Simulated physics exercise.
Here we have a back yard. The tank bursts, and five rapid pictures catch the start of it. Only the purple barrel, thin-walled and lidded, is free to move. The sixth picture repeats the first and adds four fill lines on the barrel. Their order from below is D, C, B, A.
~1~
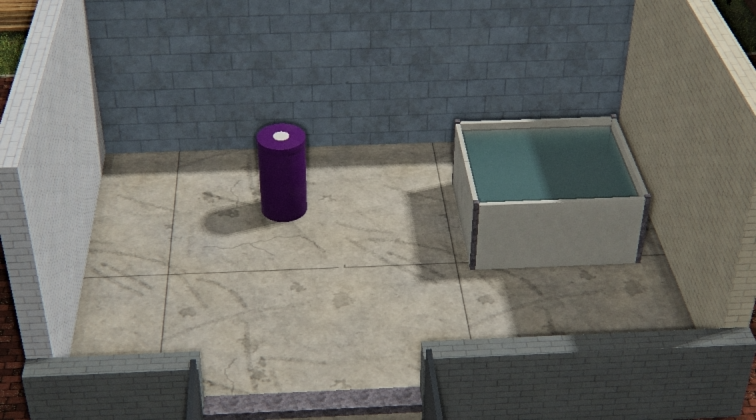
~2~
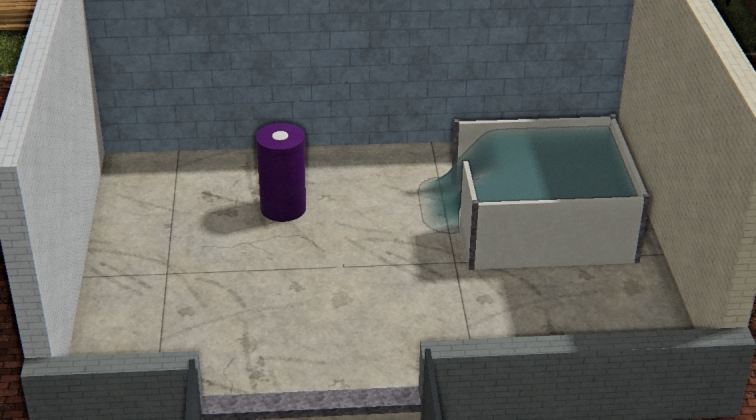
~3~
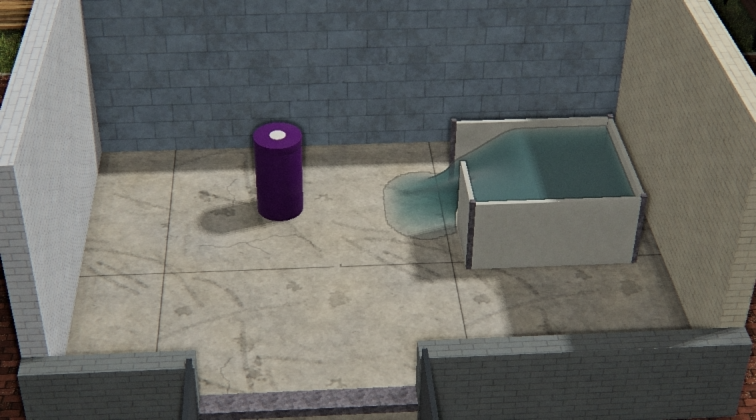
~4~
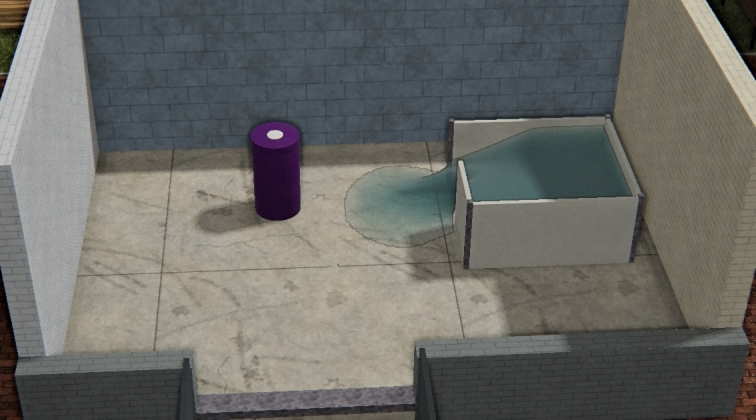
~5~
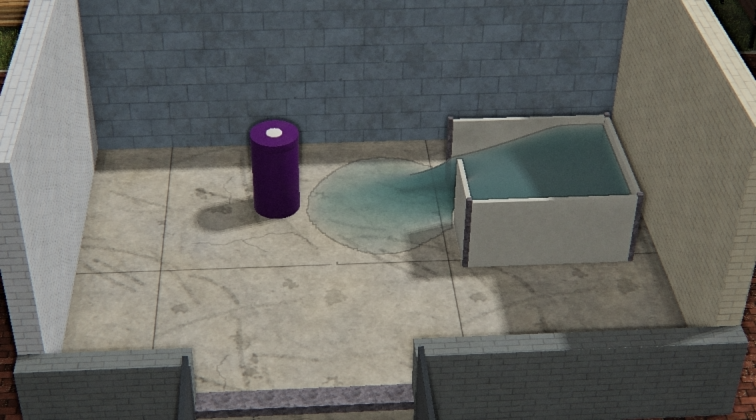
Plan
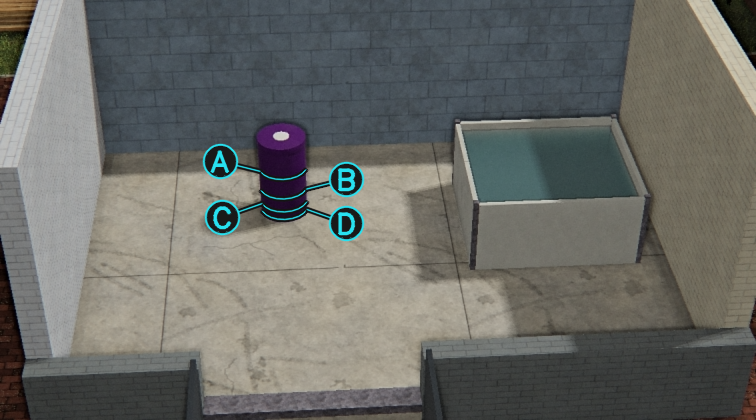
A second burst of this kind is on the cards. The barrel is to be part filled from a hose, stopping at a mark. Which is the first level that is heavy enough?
It is A.
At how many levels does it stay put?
One.
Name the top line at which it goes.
It is B.
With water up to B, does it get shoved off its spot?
Yes.
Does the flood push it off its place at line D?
Yes, it does.
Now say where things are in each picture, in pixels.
Lid of the purple barrel at (281, 136); tank full, its middle at (548, 165); open gate at (311, 350).
Water covers 1 % of the ground and is seen nearest the barrel at (428, 205).
Water covers 3 % of the ground and is seen nearest the barrel at (396, 200).
Water covers 6 % of the ground and is seen nearest the barrel at (353, 207).
Lid of the purple barrel at (274, 133); water covers 9 % of the ground and is seen nearest the barrel at (317, 206).
On the marked copy, A at (283, 179); B at (284, 198); C at (284, 211); D at (284, 219); from the bottom up D, C, B, A.
For line A, it does not move.
For line B, it is pushed about its own width away.
For line C, it is pushed about 3 times its own width away.
For line D, it is pushed about 4 times its own width away.
